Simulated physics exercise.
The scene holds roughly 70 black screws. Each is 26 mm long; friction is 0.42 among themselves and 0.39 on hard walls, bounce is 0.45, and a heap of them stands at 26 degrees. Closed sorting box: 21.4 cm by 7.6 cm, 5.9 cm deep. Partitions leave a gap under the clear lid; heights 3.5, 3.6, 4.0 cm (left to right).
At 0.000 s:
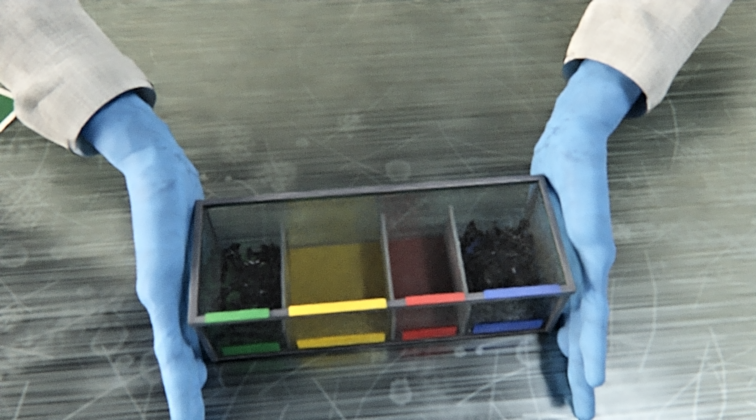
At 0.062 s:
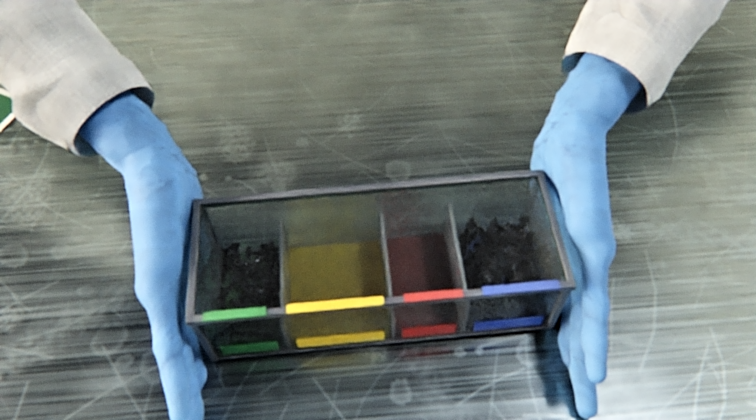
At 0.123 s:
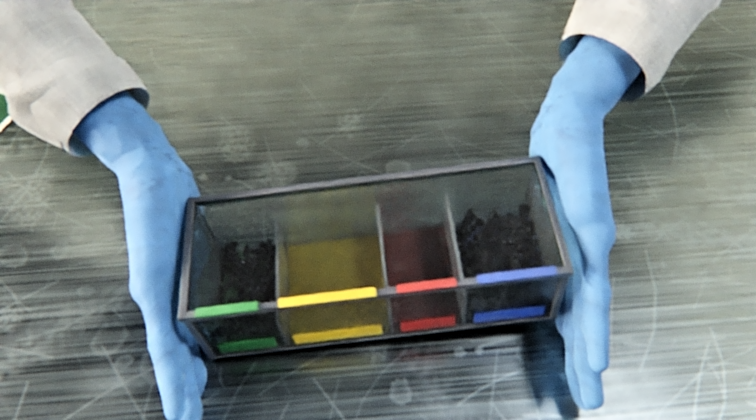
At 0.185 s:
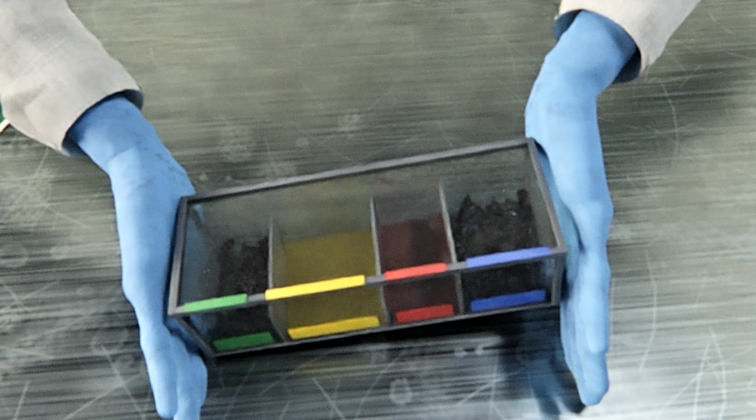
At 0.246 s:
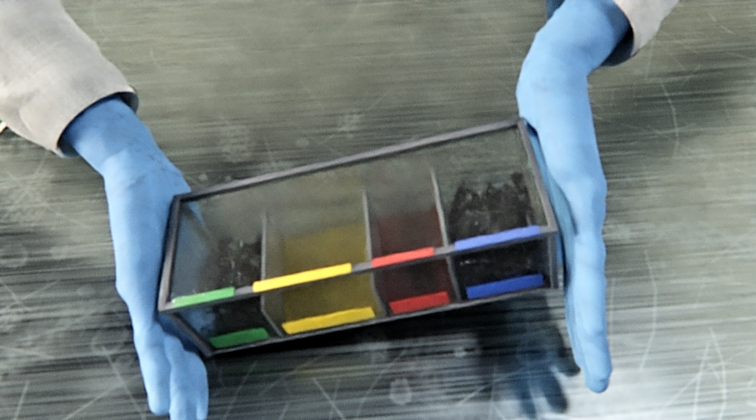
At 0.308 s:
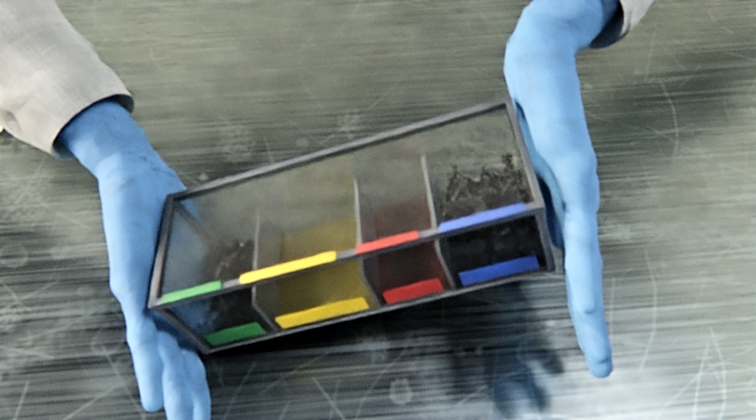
We see two blue-gloved hands holding a closed clear box with green, yellow, red and blue marked compartments, dark pieces heaped in the outer two; the hands then tilt it steadily, raising the right end above the left.
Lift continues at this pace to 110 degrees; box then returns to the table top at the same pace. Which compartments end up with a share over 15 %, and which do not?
In order: Red compartment: It'll probably finish at or short of fifteen percent of the pieces. Blue compartment: It'll probably finish past fifteen percent of the pieces. Green compartment: It'll probably finish past fifteen percent of the pieces. Yellow compartment: It'll probably finish at or short of fifteen percent of the pieces.
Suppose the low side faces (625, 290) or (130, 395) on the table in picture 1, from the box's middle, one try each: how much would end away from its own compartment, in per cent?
About 30 per cent on the first try and 50 per cent on the second.
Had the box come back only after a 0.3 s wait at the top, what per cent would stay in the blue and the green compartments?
Blue 30, green 70.
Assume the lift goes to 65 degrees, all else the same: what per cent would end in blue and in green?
In per cent, blue gets 70 and green gets 30.
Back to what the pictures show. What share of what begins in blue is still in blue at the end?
Something like 50 per cent.
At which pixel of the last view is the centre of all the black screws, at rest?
Est. centre at rest: (261, 272) px.
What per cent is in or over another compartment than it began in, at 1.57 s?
At that instant it's around 20 per cent.
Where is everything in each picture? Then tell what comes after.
Box tilt 0 degrees, front corners at (197, 318) and (567, 287); blue 70 %, green 30 %, in the first frame.
Box tilt 1 degrees, front corners at (194, 317) and (567, 283), in the second frame.
Box tilt 5 degrees, front corners at (187, 314) and (565, 269), lowest corner left back, in the third frame.
Box tilt 10 degrees, front corners at (177, 309) and (559, 249), lowest corner left back, in the fourth frame.
Box tilt 14 degrees, front corners at (168, 305) and (549, 228), lowest corner left back, in the fifth frame.
Box tilt 19 degrees, front corners at (158, 302) and (536, 205), lowest corner left back; blue 70 %, green 30 %. The box's pace is about 75 degrees a second, in the sixth frame.
Then, at 1.57 s, tilt 110 degrees; red 10 %, blue 50 %, green 40 %, yellow 5 %.
After 2.42 s, tilt 49 degrees; blue 30 %, green 65 %, yellow 5 %.
After 3.27 s, tilt 0 degrees; blue 30 %, green 65 %, yellow 5 %.
By 3.6 s all is still; red 0 %, blue 30 %, green 65 %, yellow 5 %.
